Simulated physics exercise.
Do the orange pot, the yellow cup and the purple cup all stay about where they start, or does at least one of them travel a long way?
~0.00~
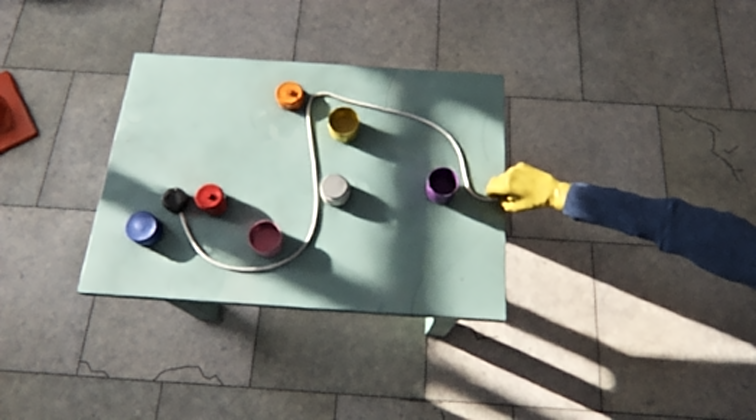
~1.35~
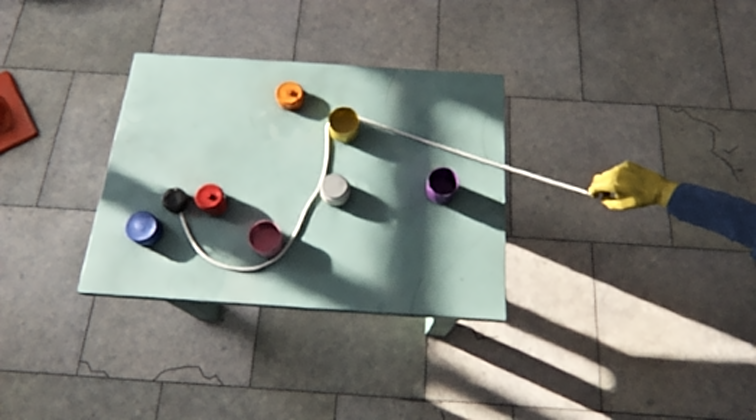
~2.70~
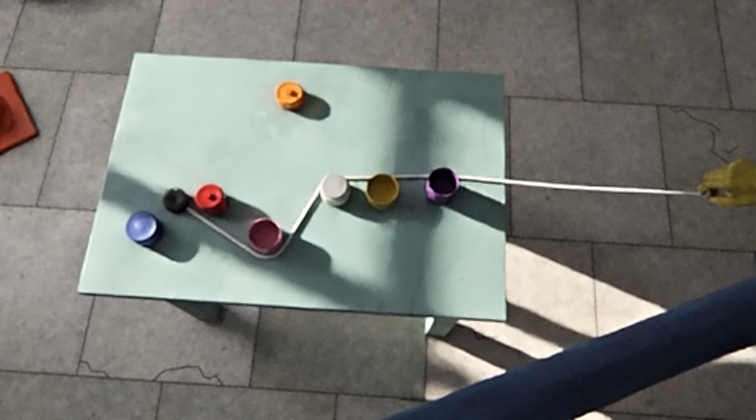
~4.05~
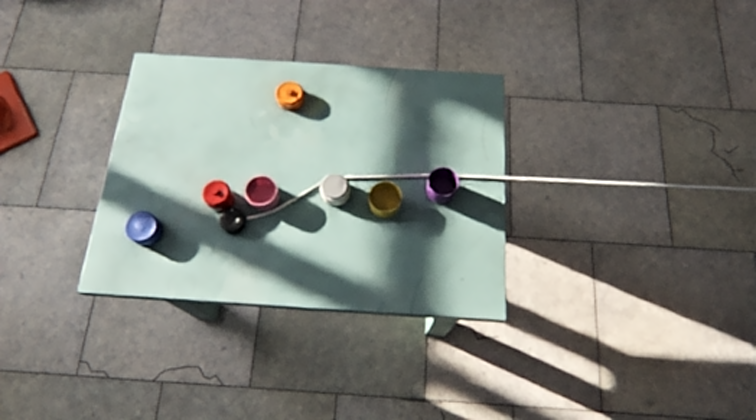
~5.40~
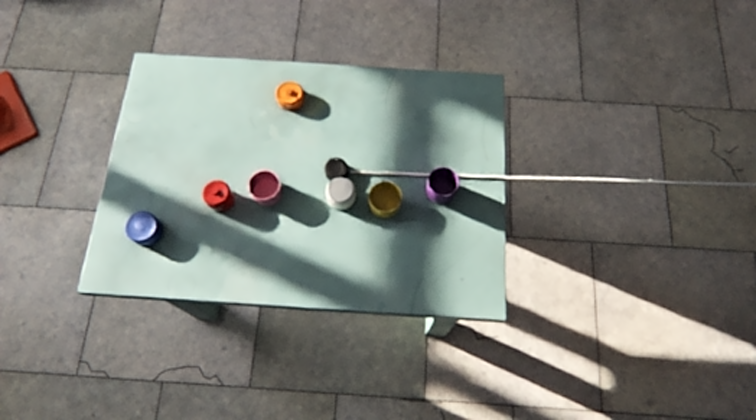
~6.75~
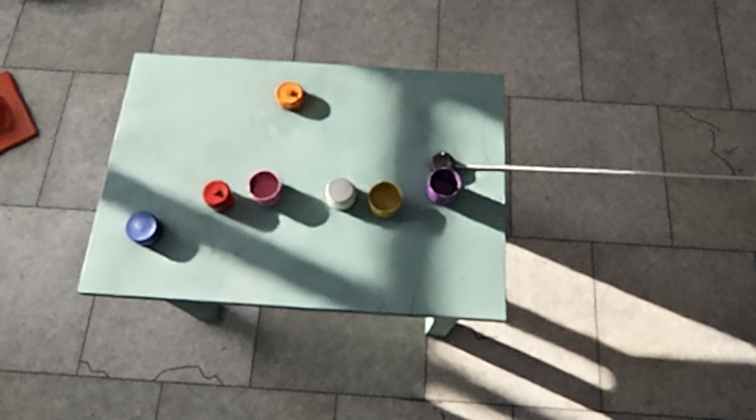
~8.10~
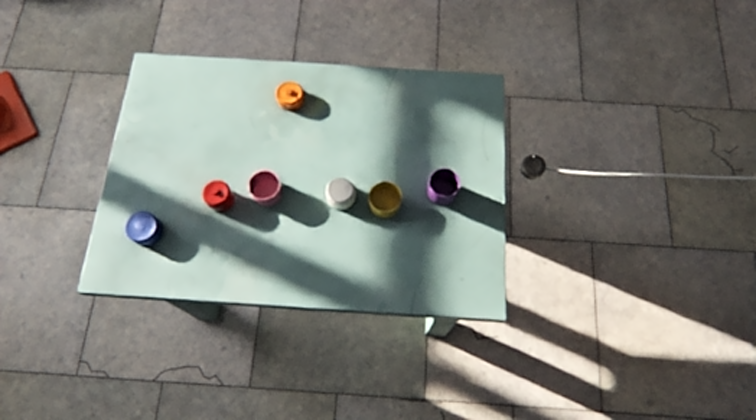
At least one travels a long way, as the yellow cup is swept far from its starting place. The orange pot and the purple cup hardly move.
